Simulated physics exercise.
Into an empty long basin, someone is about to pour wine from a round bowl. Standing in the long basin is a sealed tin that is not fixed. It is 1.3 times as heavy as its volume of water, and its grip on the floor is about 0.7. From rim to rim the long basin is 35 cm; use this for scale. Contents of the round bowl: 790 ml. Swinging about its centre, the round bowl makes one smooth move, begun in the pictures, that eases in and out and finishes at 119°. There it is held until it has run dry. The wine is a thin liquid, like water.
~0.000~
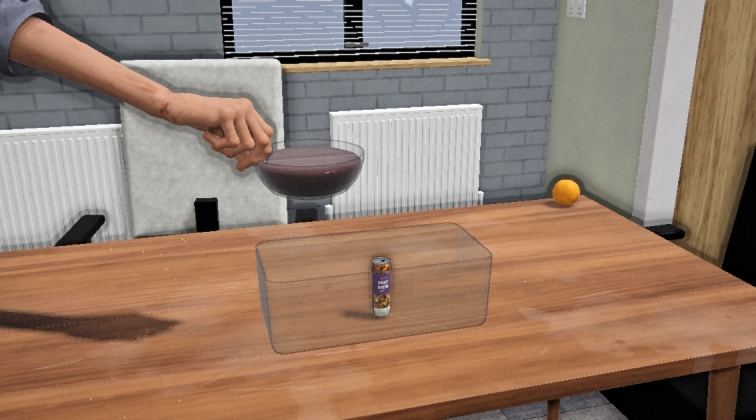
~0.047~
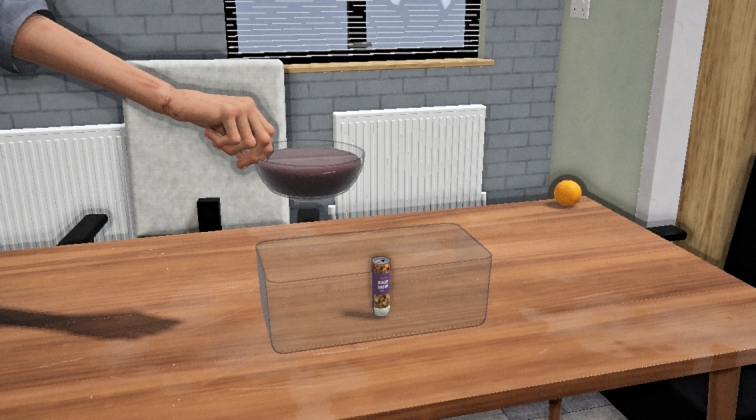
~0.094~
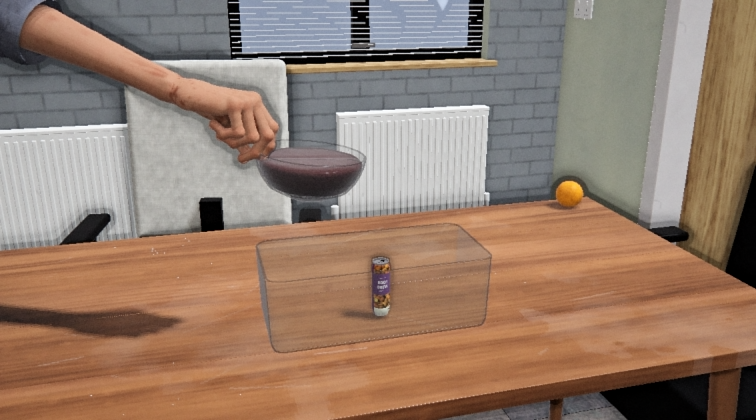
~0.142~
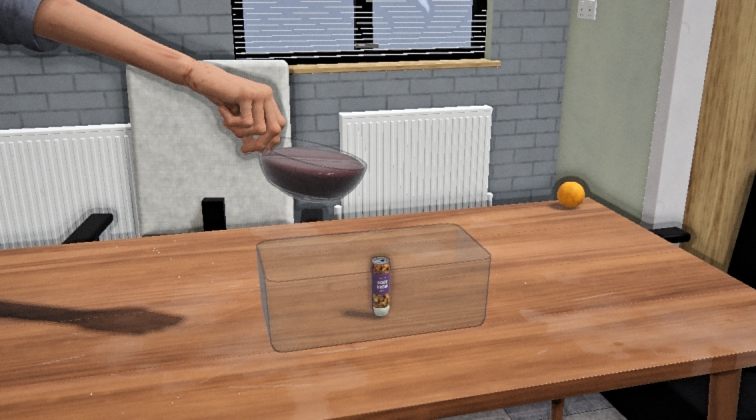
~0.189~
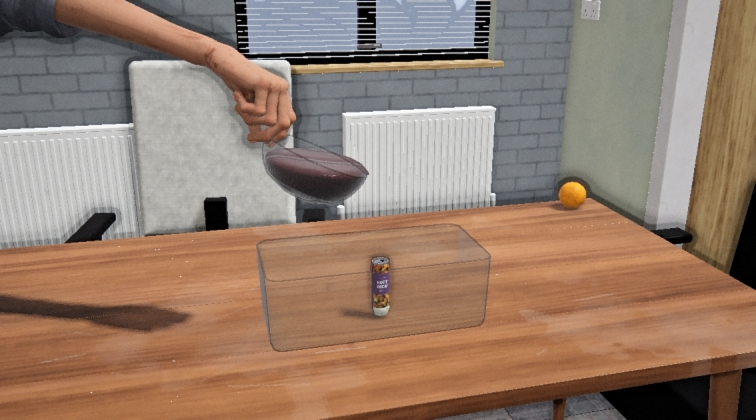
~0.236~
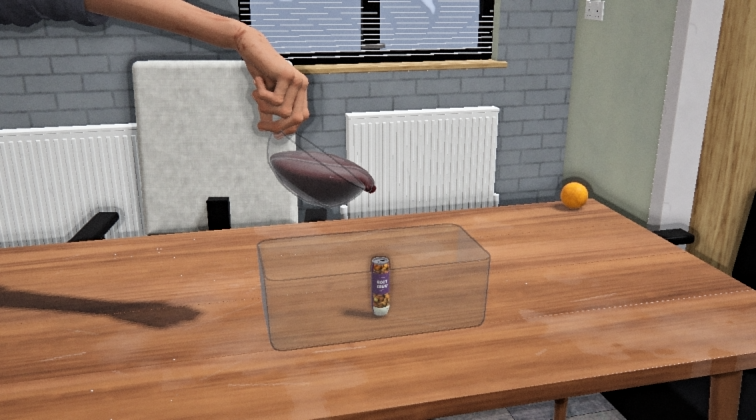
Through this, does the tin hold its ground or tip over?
The tin holds its ground.
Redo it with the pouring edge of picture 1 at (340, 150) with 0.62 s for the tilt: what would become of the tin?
Then the tin comes down.
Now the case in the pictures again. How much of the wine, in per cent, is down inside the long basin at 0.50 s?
Close to 80 in a hundred.
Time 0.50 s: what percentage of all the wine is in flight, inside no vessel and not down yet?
Roughly 18 %.
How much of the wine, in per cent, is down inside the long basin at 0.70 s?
Roughly 92 percent of it.
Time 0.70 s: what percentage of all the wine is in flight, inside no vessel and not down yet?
Some 7 % is up in the air.
After 0.50 s the tilt is 109° and 2 per cent is still to pour; the tin stands where it began.
After 0.70 s the tilt is 119° and 0 per cent is still to pour; the tin stands where it began.
After 0.90 s the tilt is 119° and 0 per cent is still to pour; the tin stands where it began.
After 1.12 s the tilt is 119° and 0 per cent is still to pour; the tin stands where it began.
In the end the tin stands where it began.
